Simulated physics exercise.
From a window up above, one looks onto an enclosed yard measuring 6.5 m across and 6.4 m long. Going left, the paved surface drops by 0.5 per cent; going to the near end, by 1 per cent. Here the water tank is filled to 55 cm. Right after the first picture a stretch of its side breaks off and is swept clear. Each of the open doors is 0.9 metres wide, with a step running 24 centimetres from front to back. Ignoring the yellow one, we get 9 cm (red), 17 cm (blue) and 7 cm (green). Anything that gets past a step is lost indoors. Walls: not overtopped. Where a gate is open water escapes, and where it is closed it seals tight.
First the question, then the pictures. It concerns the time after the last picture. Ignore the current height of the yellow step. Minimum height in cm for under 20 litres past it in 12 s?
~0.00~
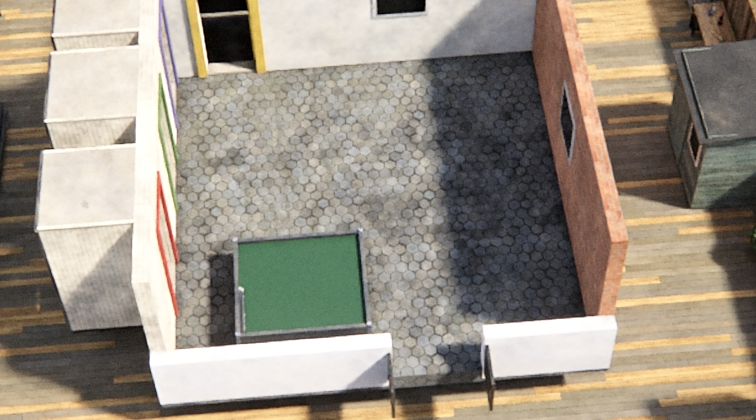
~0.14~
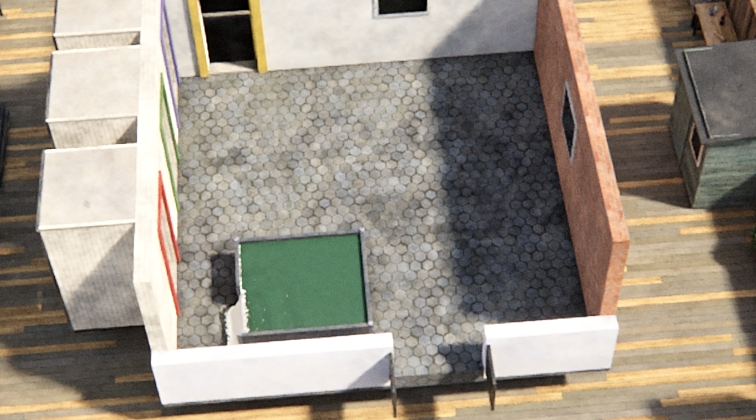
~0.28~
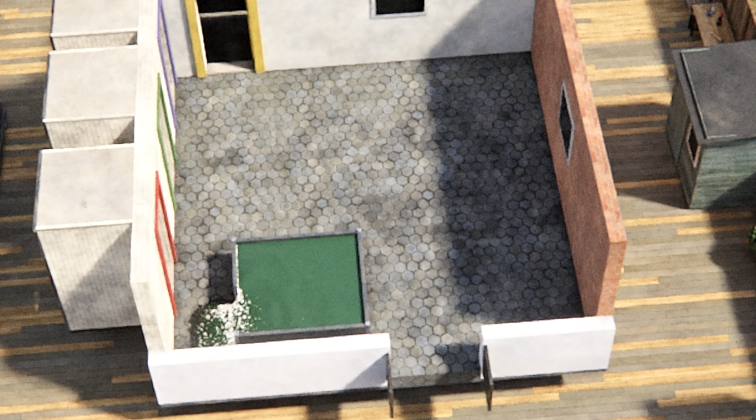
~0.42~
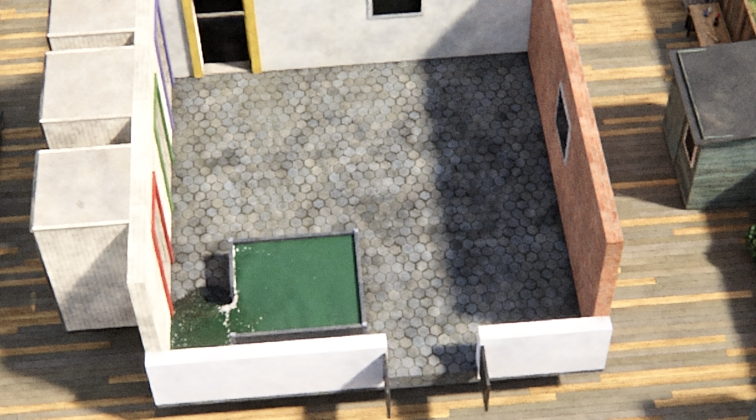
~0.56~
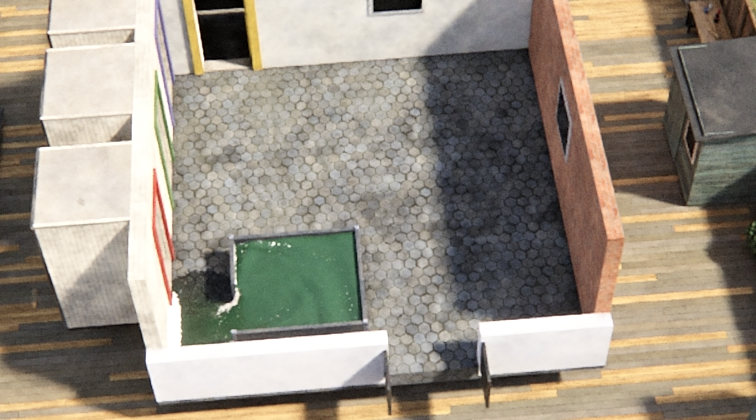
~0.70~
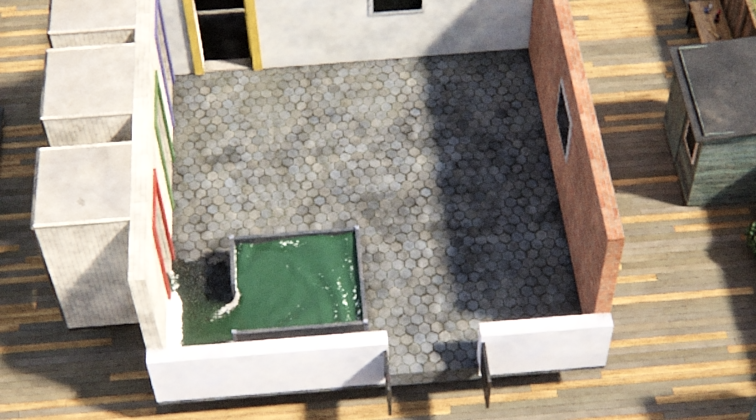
Approx. 10 cm.
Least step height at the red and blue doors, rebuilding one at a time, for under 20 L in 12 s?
Roughly 15 cm for the red door and roughly 7.0 cm for the blue door.
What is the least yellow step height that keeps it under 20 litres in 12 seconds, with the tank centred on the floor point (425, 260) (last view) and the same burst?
Then it needs to be around 7.5 cm high.
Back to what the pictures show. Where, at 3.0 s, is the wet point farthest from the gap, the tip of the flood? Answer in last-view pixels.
(173, 93).
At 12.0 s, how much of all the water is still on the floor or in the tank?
Around 86 percent is still there.
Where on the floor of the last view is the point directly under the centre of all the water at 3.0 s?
The balance point sits at roughly (264, 295).
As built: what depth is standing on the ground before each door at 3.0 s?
Centimetres: Red = 15, yellow = 0, blue = 4, green = 5.
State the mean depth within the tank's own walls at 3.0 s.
Around 27 cm on average.
After 1.4 s water covers 10 % of the floor, deepest (49 cm) near (172, 379); it has not reached the yellow door.
After 3.0 s water covers 30 % of the floor, deepest (32 cm) near (207, 366); it has not reached the yellow door.
After 12.0 s water covers 95 % of the floor, deepest (10 cm) near (172, 379); 4 cm at the yellow door, 108 litres in over its 5 cm step.
At the yellow door as built, the water arrived by 3.3 s and peaked near 14 cm at 4.2 s.
Run again over the same 12 s with other heights there, 32 litres in over 9 cm, 6 litres over 12.5 cm. The limit of 20 litres is kept from about 10 cm up.
